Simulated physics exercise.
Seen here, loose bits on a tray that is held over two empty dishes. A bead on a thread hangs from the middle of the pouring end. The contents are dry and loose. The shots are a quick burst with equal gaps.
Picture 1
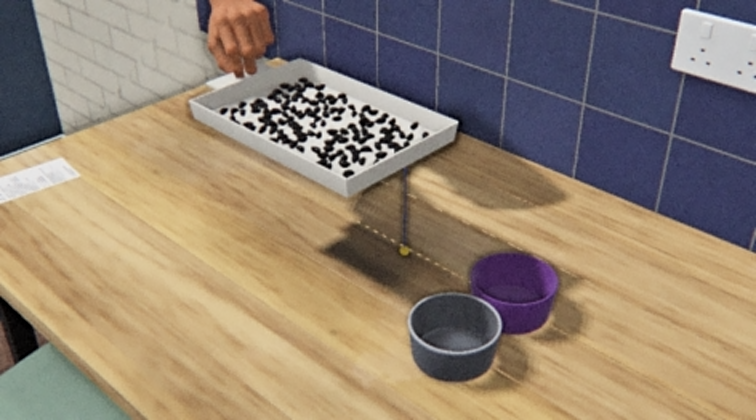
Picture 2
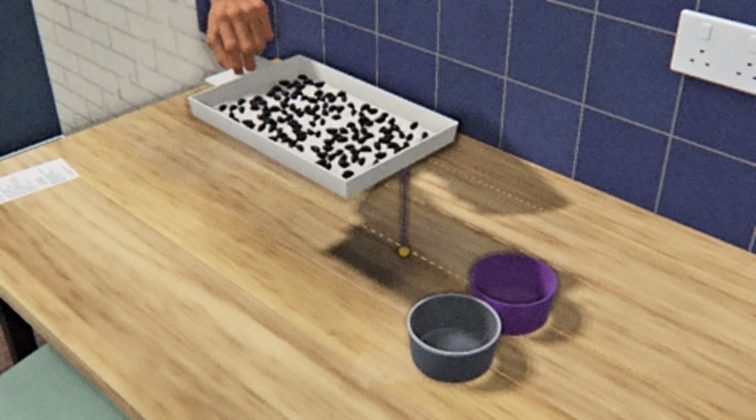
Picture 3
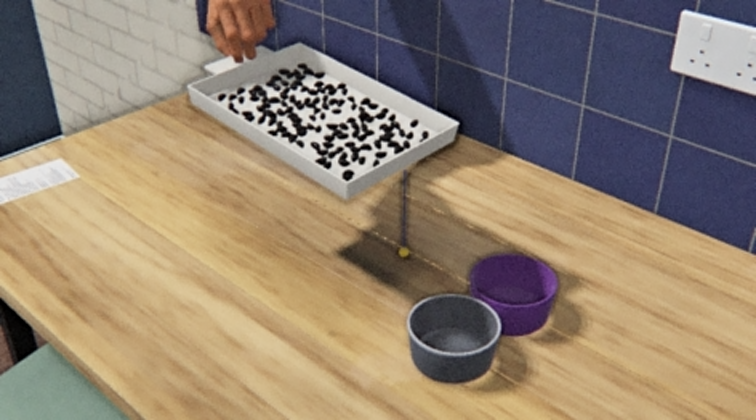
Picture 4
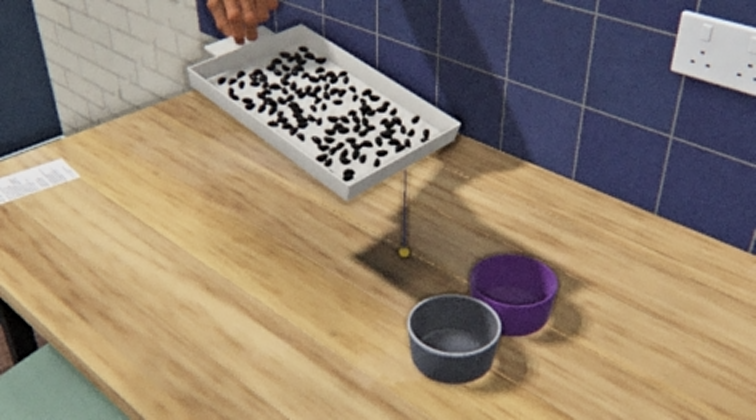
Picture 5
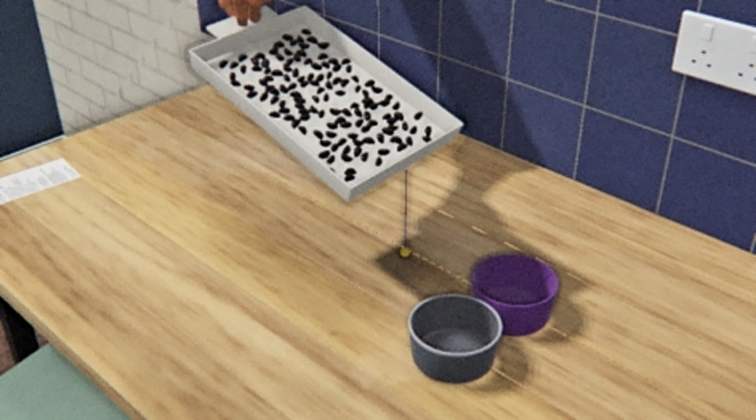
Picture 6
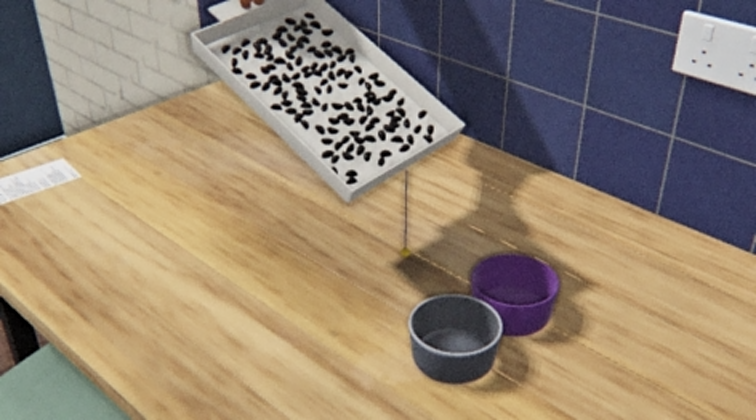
In the video, a hand holds a white tray of scattered black beans above a wooden table with a grey dish and a purple dish, then raises the tray's far end, steadily steepening its slant while the dishes stay still.
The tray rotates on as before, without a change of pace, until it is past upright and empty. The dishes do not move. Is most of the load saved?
Together they catch only the smaller part.
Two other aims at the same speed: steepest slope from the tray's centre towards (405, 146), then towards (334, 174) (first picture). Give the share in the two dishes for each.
The first gives 10 %, the second 0 %.
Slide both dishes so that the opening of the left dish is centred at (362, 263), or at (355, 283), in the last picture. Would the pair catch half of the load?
At the first place the smaller part, at the second the smaller part.
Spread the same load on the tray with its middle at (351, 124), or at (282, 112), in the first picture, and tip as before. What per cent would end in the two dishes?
First some 30, then 20 per cent.
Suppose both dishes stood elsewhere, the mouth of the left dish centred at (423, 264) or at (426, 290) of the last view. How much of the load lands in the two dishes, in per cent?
Roughly 10 per cent, and 60 per cent.
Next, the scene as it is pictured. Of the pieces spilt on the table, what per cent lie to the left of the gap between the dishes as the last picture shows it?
Near 100 %.
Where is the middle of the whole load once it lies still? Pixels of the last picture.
Near (422, 340).
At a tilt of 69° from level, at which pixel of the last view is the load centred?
At about (387, 149).
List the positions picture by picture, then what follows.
The first frame shows corners of the pouring end (347, 178) and (454, 122), level; middle of the load (324, 124), black beans; left dish (490, 357); right dish (548, 310); bead on its thread (405, 251).
The second frame shows corners of the pouring end (346, 179) and (454, 123), level; middle of the load (323, 123).
The third frame shows corners of the pouring end (347, 181) and (455, 123), tipped barely, lowest at the left corner; middle of the load (323, 117).
The fourth frame shows corners of the pouring end (349, 183) and (457, 123), tipped a little, lowest at the left corner; middle of the load (324, 108).
The fifth frame shows corners of the pouring end (351, 185) and (459, 123), tipped clearly, lowest at the left corner; middle of the load (326, 98).
The sixth frame shows corners of the pouring end (352, 188) and (461, 124), tipped clearly, lowest at the left corner; middle of the load (329, 90); left dish (490, 359); right dish (548, 312).
Just after the last frame, tray tipped steeply; almost all on the tray; just a few in the air.
A moment on, tray tipped past a quarter turn; roughly half on the tray; about a tenth in the left dish; just a few in the right dish; roughly a quarter outside both; roughly a quarter in the air.
Further on, tray tipped past a quarter turn; roughly a quarter in the left dish; about a tenth in the right dish; roughly two thirds outside both.
When it is over, tray tipped past a quarter turn; roughly a quarter in the left dish; about a tenth in the right dish; roughly two thirds outside both.
